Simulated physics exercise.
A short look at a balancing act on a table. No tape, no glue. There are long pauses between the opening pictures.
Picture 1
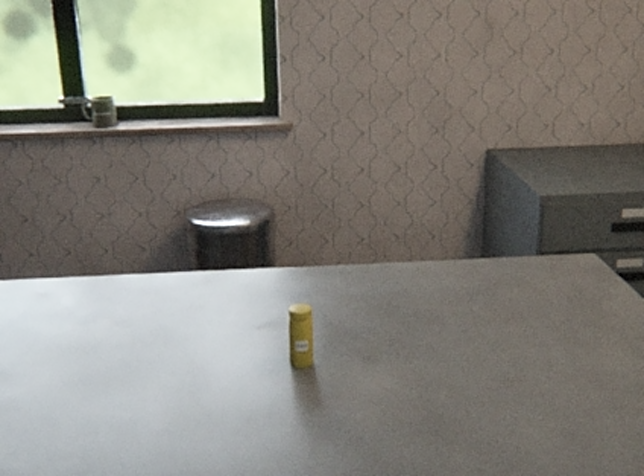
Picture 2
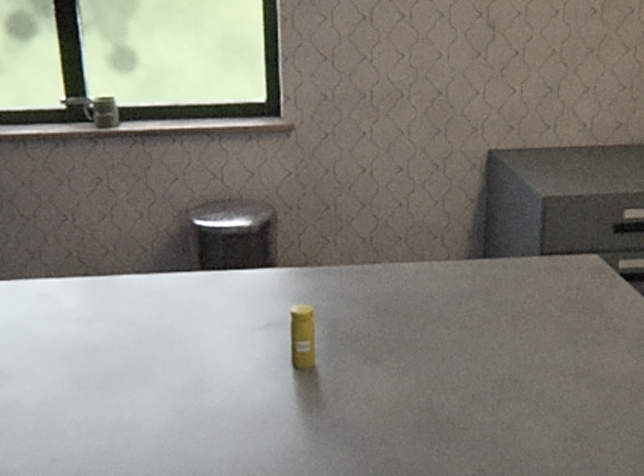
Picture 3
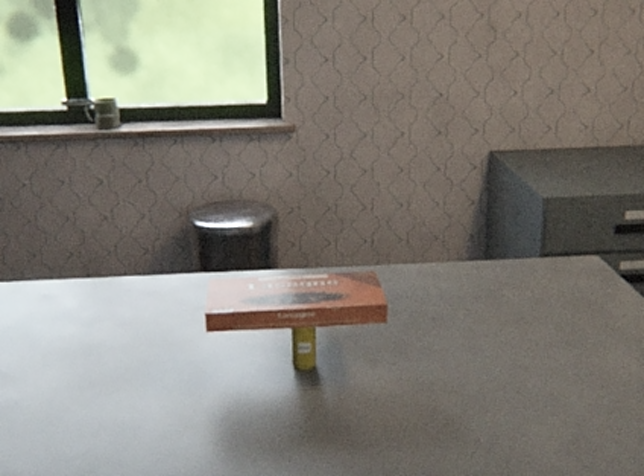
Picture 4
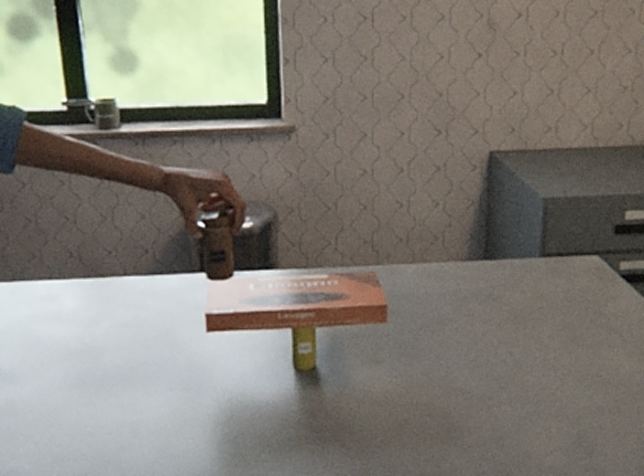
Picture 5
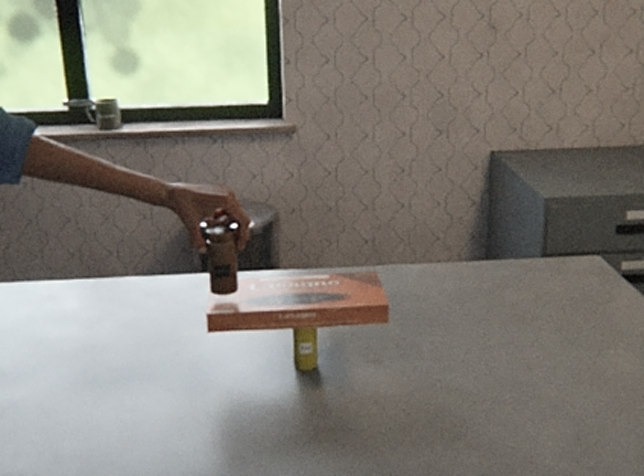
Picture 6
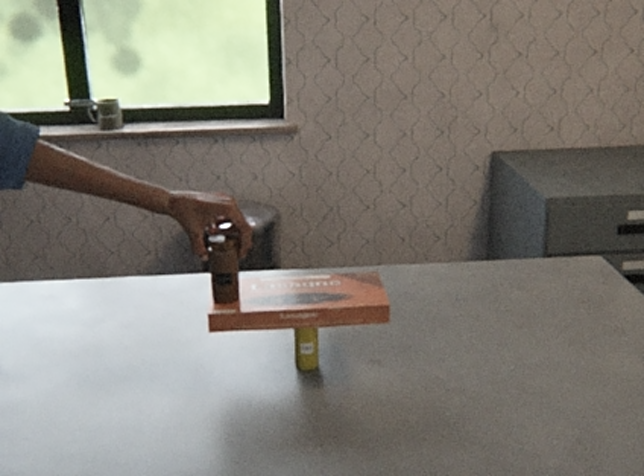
An orange packet lies flat across a small yellow container on a grey table, seen from slightly above in a room with patterned wallpaper. A window with a mug on its sill is at left, a metal bin behind the table and grey drawers at right. The container stands alone before the packet appears on it, then a hand from the left lowers a brown shaker onto the packet's left end and keeps holding it.
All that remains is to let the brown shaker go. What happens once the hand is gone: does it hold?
In the end the stack comes apart.
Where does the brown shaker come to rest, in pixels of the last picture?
Around (172, 354).
Then, 0.40 s past the last view, brown shaker now fallen; orange packet rocked 45° from its first pose.
Then, 0.50 s past the last view, orange packet rocked 48° from its first pose.
Then, 0.70 s past the last view, orange packet rocked 37° from its first pose.
Finally, fallen, brown shaker; down or leaning hard in the stack, orange packet; yellow shaker still in place. Final places as the last picture's camera would see them, brown shaker near (171, 354). The stack gives way.
